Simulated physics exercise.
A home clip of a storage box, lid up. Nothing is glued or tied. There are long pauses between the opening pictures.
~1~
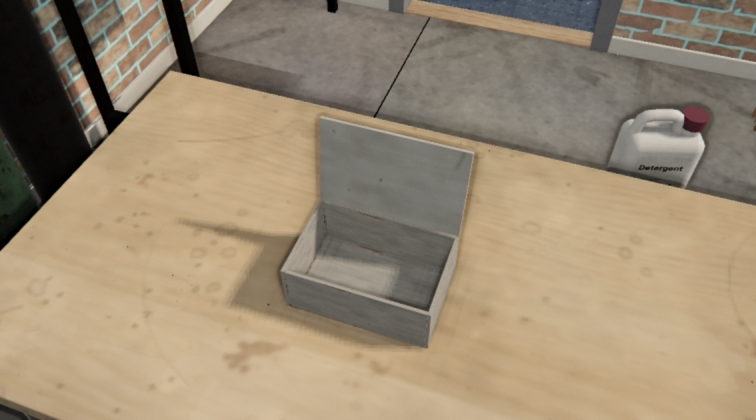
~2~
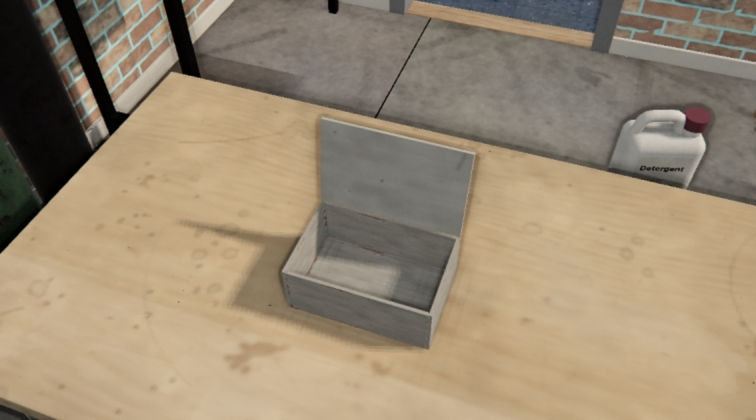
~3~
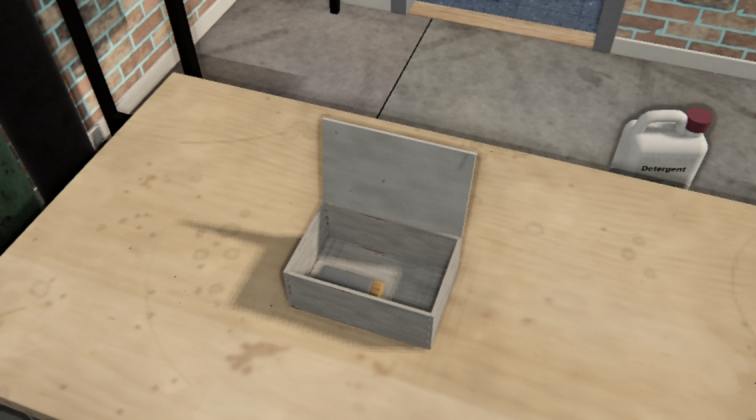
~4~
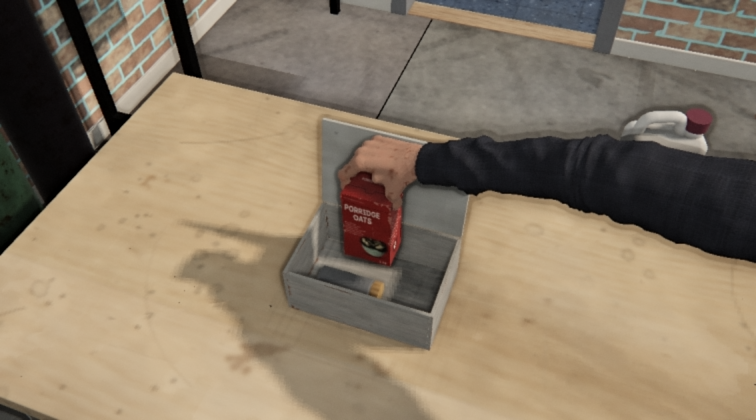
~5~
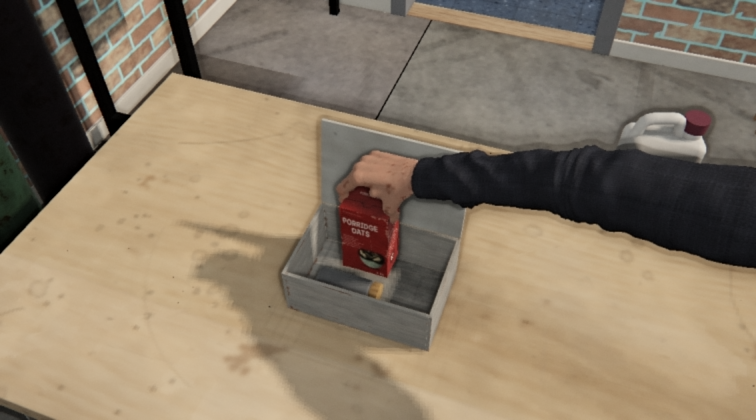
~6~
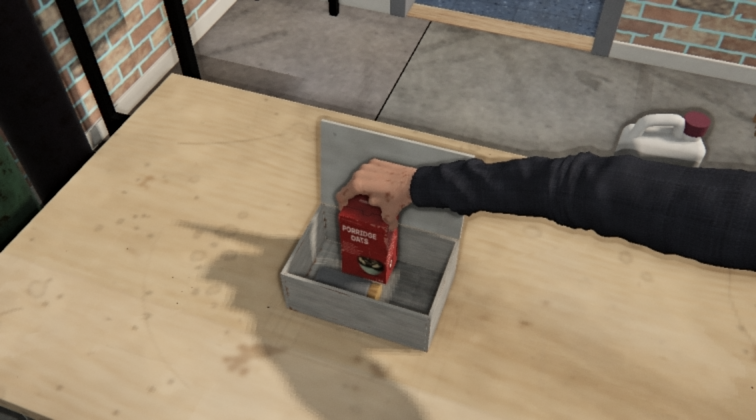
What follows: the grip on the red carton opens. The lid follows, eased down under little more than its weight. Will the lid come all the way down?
It will not close.
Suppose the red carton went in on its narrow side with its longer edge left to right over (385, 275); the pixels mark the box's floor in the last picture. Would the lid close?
Then it closes.
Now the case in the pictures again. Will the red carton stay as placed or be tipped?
It tips.
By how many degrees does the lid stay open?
Some 90° above the rim.
Then, 0.40 s on from there, red carton turned 42° from how it was put near (369, 249); grey shaker shifted about its own width.
Then, 1.10 s on from there, lid starting down; red carton turned 47° from how it was put near (368, 253); grey shaker shifted about its own width.
In the end, lid 89° above the rim; toppled in the box, red carton; grey shaker unmoved. At the end, from the last picture's camera, red carton near (368, 253).
